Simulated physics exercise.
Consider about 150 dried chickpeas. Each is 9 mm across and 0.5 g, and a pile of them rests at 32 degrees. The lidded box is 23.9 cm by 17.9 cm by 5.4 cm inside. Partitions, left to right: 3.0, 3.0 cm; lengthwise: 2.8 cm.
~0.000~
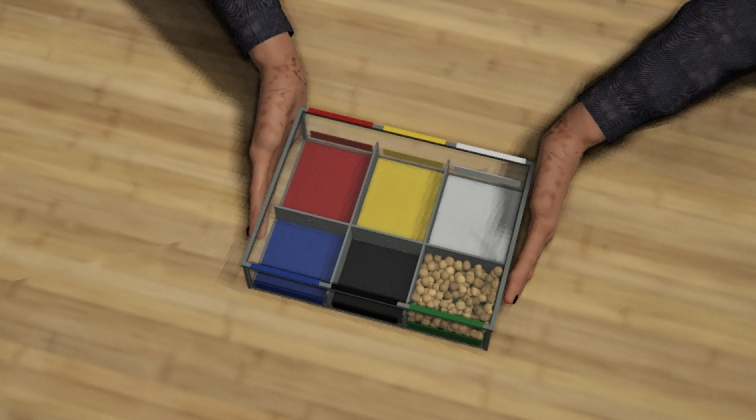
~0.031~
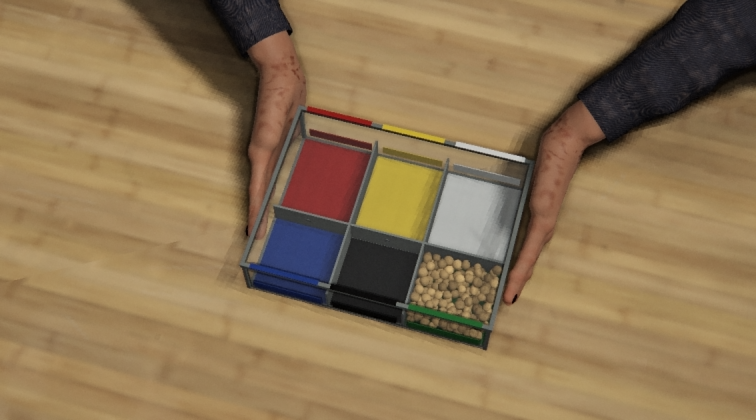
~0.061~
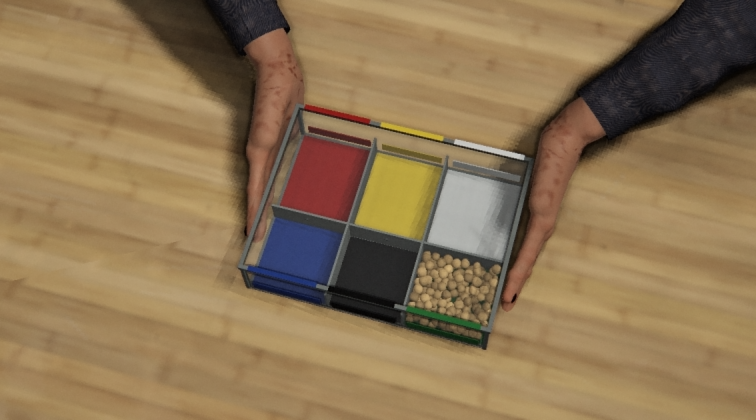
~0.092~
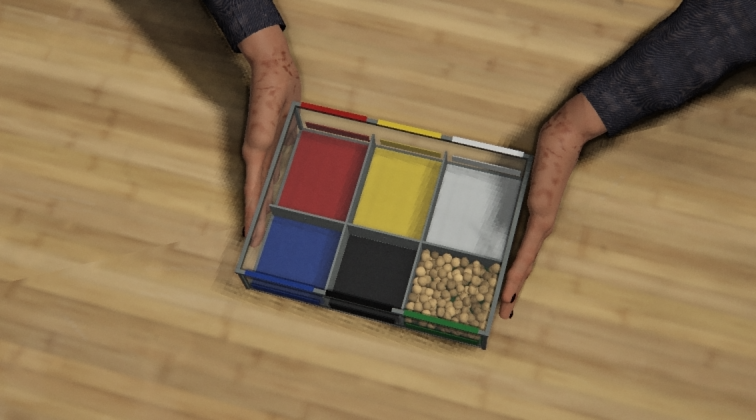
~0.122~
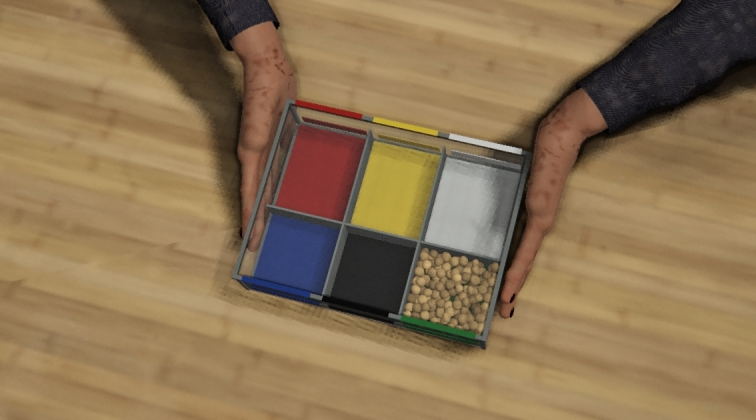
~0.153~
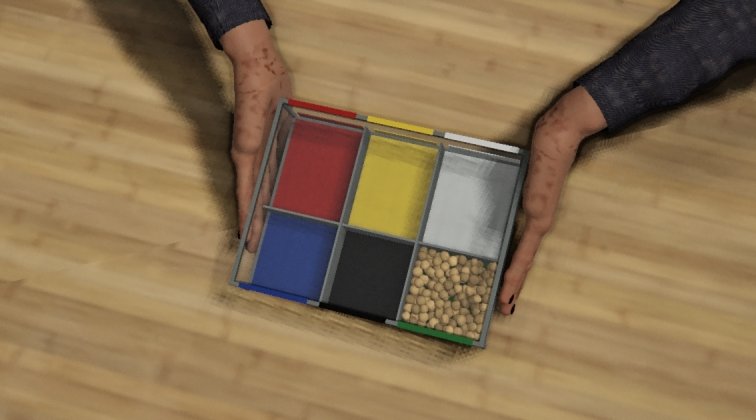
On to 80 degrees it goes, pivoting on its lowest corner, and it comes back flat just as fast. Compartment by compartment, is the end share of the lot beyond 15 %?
As I see it, red compartment: Does not clear the bar, blue compartment: Does not clear the bar, green compartment: Clears the bar, yellow compartment: Does not clear the bar, white compartment: Does not clear the bar, black compartment: Does not clear the bar.
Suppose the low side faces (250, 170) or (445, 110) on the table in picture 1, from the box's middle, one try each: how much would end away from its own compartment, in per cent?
The share comes to about 75 in a hundred, then about 70 in a hundred.
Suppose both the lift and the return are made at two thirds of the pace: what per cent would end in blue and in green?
Per cent - blue: 0; green: 95.
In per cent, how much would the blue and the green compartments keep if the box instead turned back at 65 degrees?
Blue 0 %; green 100 %.
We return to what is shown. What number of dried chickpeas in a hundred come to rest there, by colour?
Red 0 / blue 0 / green 95 / yellow 0 / white 0 / black 5, all in percent.
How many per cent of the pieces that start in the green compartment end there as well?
Share retained: Approx. 90 %.
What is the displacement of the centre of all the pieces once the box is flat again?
It shifts by roughly 1.5 cm.
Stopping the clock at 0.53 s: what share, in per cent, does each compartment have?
Red = 0, blue = 0, green = 100, yellow = 0, white = 0, black = 0 (per cent).
Then, at 0.53 s, tilt 79 degrees; green 100 %.
Then, at 0.78 s, tilt 32 degrees; green 95 %, black 5 %.
Then, at 1.14 s, tilt 0 degrees; green 95 %, black 5 %.
At rest (1.5 s), red 0 %, blue 0 %, green 95 %, yellow 0 %, white 0 %, black 5 %.
